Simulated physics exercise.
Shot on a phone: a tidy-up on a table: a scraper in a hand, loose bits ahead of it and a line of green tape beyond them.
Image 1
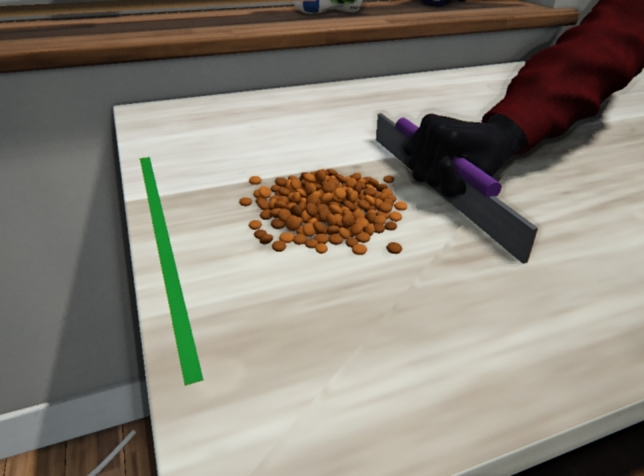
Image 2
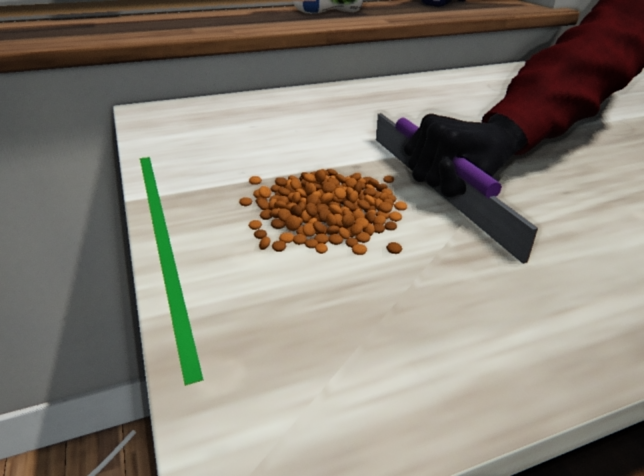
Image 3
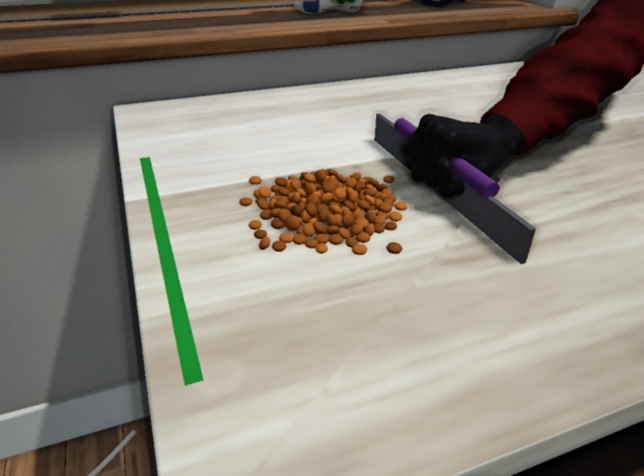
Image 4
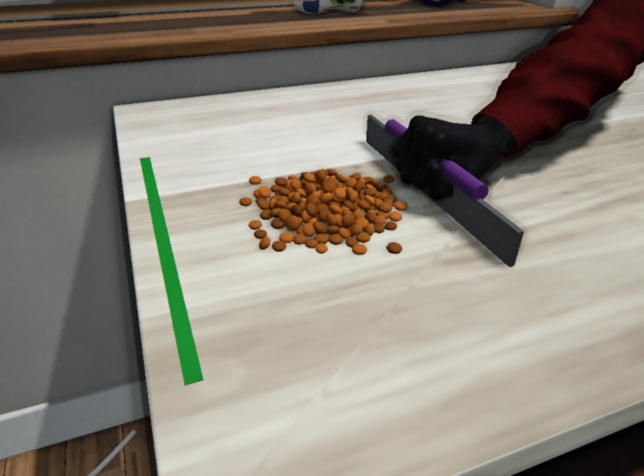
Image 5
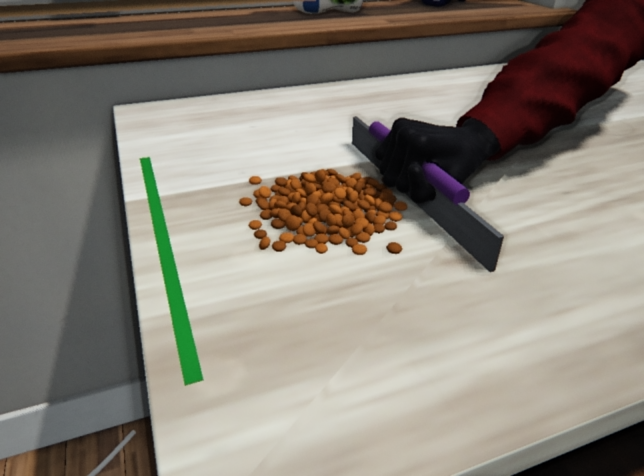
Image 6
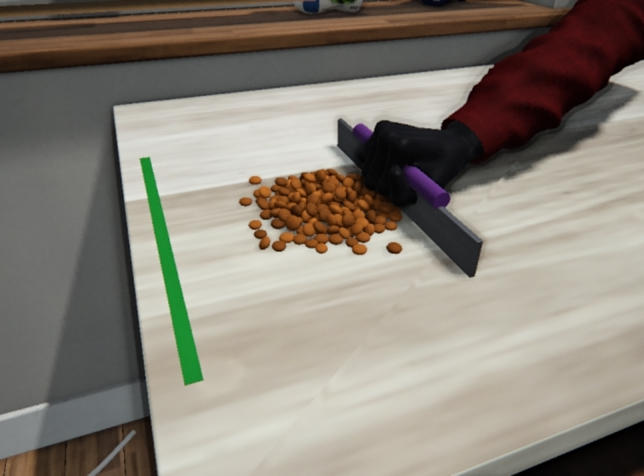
On a pale wood-grain table, a black-gloved hand holds a scraper with a purple handle to the right of a heap of small orange-brown bits, a green tape line on the left. The scraper rests at first, then the hand slides it a short way left, up close against the heap's right side.
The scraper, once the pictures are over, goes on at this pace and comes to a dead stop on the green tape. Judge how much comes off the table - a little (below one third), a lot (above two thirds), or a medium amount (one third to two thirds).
A lot, above two thirds.
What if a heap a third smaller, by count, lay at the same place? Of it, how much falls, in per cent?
80 % or thereabouts.
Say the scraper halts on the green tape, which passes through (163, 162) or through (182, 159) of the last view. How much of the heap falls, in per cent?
In order, close to 60 and 30 per cent.
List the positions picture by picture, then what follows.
In the first frame, scraper at (516, 233), at rest; green tape at (146, 164), about two fingers from the edge; edge at (130, 248); the heap at (327, 200), bits of cat kibble.
In the second frame, scraper at (516, 233), at rest.
In the third frame, scraper at (514, 234); the heap at (327, 200).
In the fourth frame, scraper at (503, 236).
In the fifth frame, scraper at (484, 241); the heap at (327, 200).
In the sixth frame, scraper at (463, 246); green tape at (146, 164); edge at (130, 248); the heap at (327, 200), a stray few pushed along.
Soon after the last picture, scraper still moving, near (276, 187); heap all on the table, its front near (174, 237).
A little later, scraper stopped at the green tape; heap about two thirds over the edge.
Later still, scraper stopped at the green tape; heap most over the edge.
At rest, scraper stopped at the green tape; heap most over the edge.
